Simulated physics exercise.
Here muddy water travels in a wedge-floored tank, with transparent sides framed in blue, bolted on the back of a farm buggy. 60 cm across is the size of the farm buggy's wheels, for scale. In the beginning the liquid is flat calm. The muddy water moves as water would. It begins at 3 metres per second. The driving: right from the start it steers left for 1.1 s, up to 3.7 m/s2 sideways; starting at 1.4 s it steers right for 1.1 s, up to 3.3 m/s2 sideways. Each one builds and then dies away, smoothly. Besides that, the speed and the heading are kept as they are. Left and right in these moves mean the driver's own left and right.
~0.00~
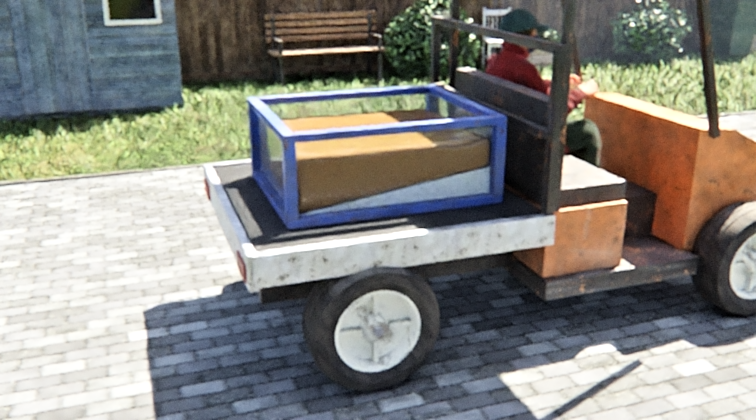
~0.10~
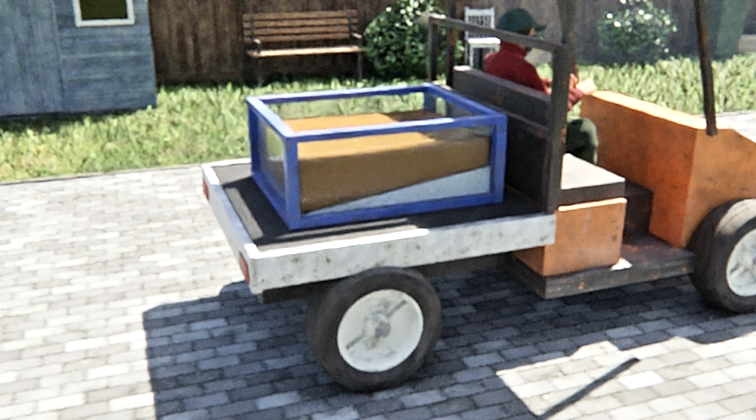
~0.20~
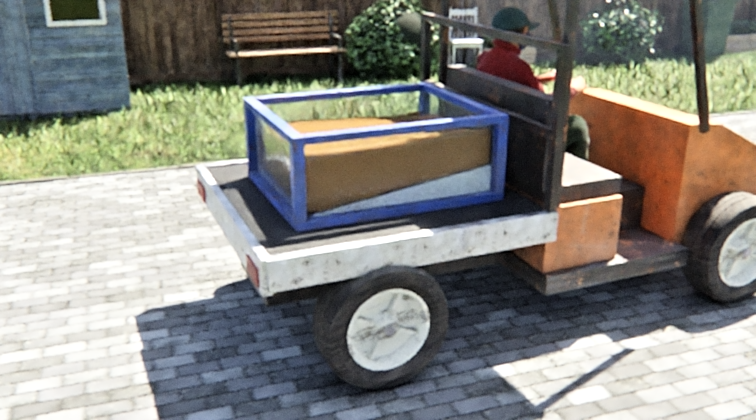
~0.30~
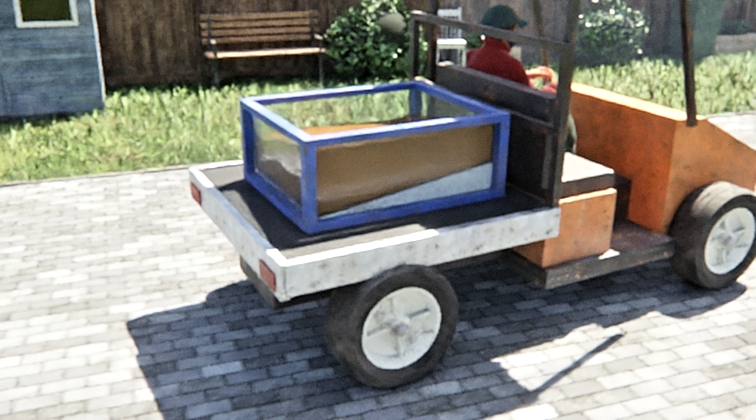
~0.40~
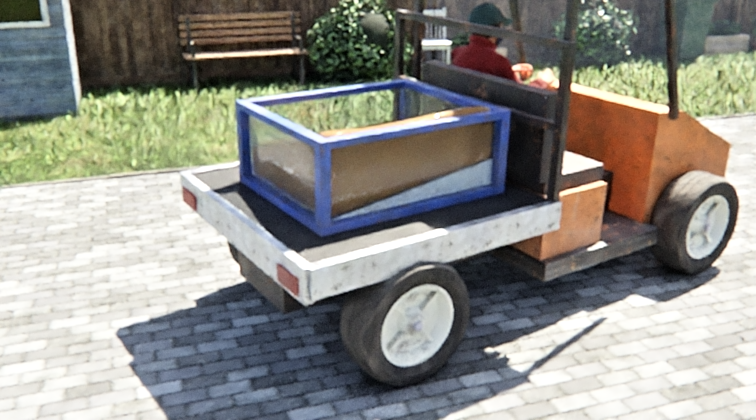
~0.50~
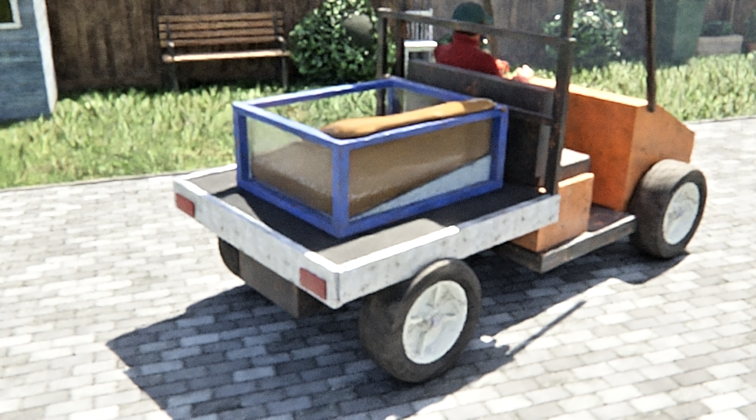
Muddy water lay level in a blue-framed, clear-sided tank on a small orange truck, then heaped up more and more against the near side as the driver in red turned the truck away.
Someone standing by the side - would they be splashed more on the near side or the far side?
On the near side.
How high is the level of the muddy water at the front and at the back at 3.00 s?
At that moment it stands around 30 cm in front and around 20 cm behind.
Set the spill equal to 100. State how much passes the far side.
Roughly 30 percent.
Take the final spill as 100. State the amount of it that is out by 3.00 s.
Roughly 90 per cent.
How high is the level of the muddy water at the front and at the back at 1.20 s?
The surface sits near 34 cm in front and near 22 cm at the rear.
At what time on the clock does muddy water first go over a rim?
It first spills at close to 0.7 s.
After 1.20 s it stands 21 cm high behind and 34 cm in front; 12 per cent has gone over the near side, a little elsewhere.
After 2.00 s it stands 31 cm high behind and 23 cm in front; 16 per cent has gone mostly over the near side, some over the far side.
After 3.00 s it stands 21 cm high behind and 29 cm in front; 17 per cent has gone mostly over the near side, some over the far side.
After 5.49 s 18 per cent has gone mostly over the near side, some over the far side; the far side has passed 5 per cent and the near side 11.
